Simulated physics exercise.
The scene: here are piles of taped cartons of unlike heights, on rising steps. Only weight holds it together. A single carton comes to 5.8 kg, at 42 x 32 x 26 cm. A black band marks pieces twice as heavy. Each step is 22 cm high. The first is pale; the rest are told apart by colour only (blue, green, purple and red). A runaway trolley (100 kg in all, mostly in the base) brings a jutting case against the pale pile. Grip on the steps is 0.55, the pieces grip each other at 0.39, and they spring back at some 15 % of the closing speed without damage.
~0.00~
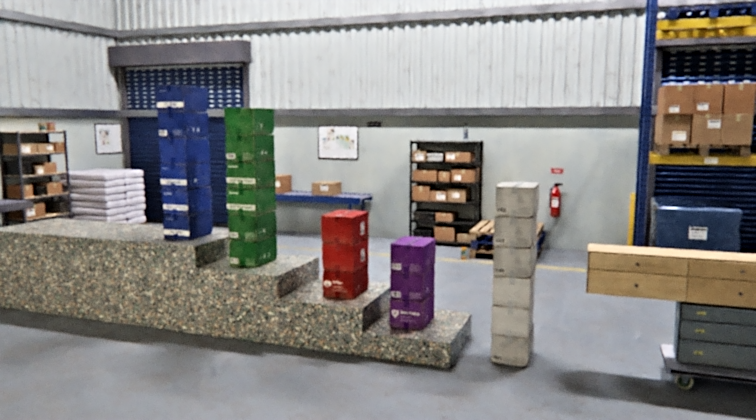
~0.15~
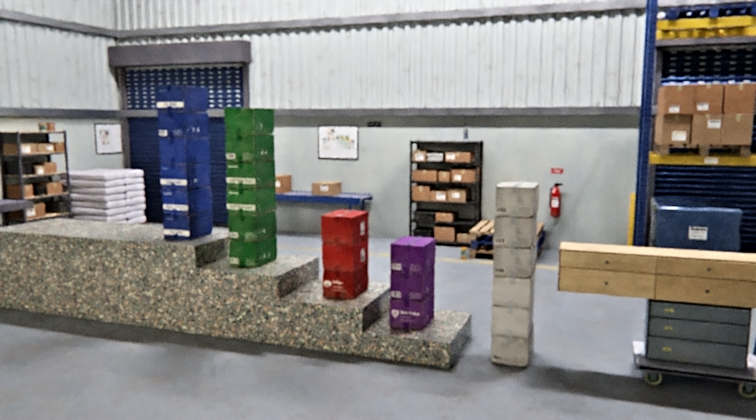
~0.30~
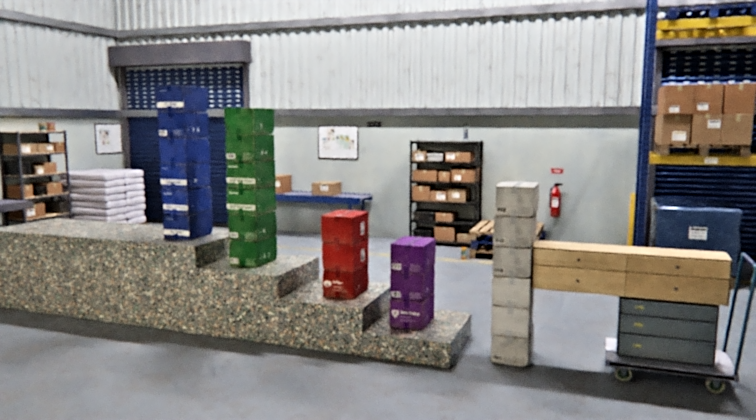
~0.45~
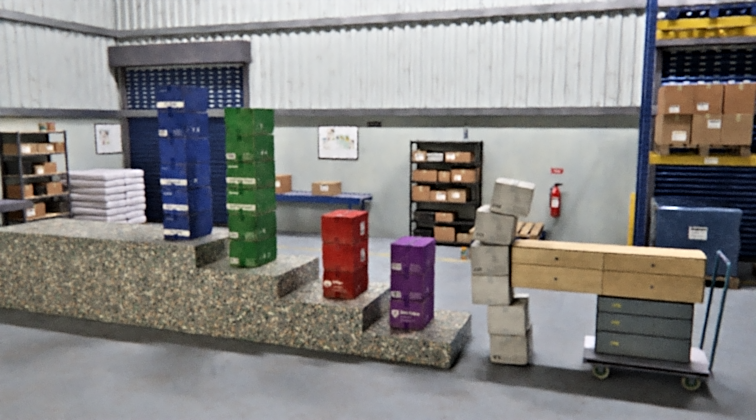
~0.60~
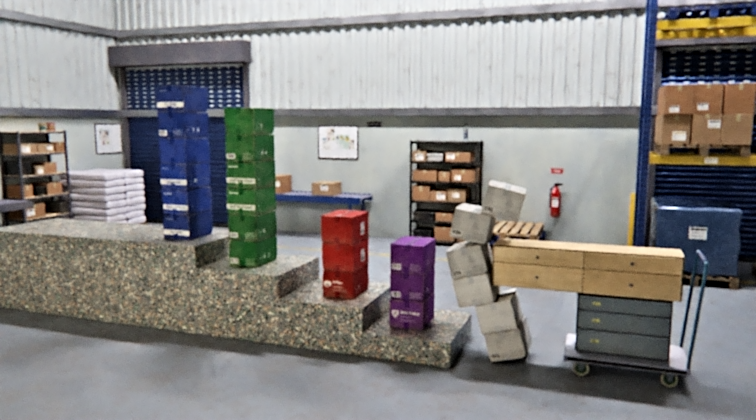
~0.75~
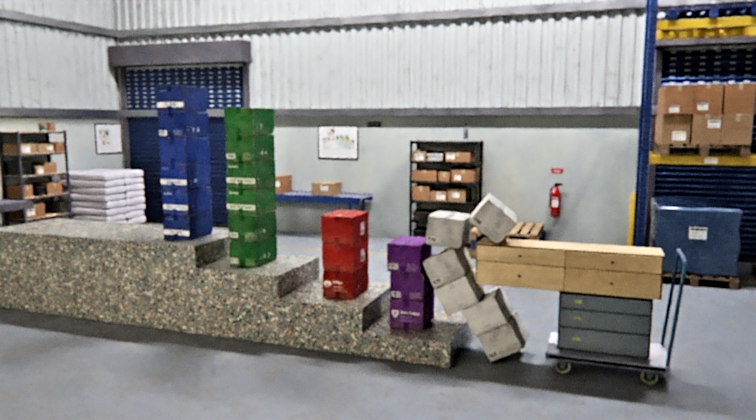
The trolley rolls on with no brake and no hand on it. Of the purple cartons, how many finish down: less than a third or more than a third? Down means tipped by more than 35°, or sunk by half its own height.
Ending down: Less than a third.
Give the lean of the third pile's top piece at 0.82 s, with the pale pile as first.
About 0°.
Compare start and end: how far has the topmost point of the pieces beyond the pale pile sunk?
Some 0 cm lower.
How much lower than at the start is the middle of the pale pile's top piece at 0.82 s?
Some 20 cm lower.
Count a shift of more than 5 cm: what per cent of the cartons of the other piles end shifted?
It is 30 per cent.
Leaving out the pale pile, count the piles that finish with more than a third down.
0 in all.
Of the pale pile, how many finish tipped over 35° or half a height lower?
6 of them.
By 0.82 s, 1 of the pale pile down; none of the 3 purple cartons down (0 of 18 in all colours); top purple carton moved 11 cm.
By 0.96 s, 6 of the pale pile down; none of the 3 purple cartons down (0 of 18 in all colours); top purple carton tilted 10°.
By 1.18 s, 6 of the pale pile down; none of the 3 purple cartons down (0 of 18 in all colours); top purple carton tilted 22°; top red carton moved 46 mm.
By 2.96 s, 6 of the pale pile down; none of the 3 purple cartons down (0 of 18 in all colours); top purple carton tilted 19°; top red carton moved 7 cm.
When it is over (4.5 s), 6 of the pale pile down; none of the 3 purple cartons down (0 of 18 in all colours); top purple carton tilted 18°; top red carton moved 7 cm. That is 0 per cent. In pixels of the last frame, middles, top purple carton near (371, 253), top red carton near (339, 226).
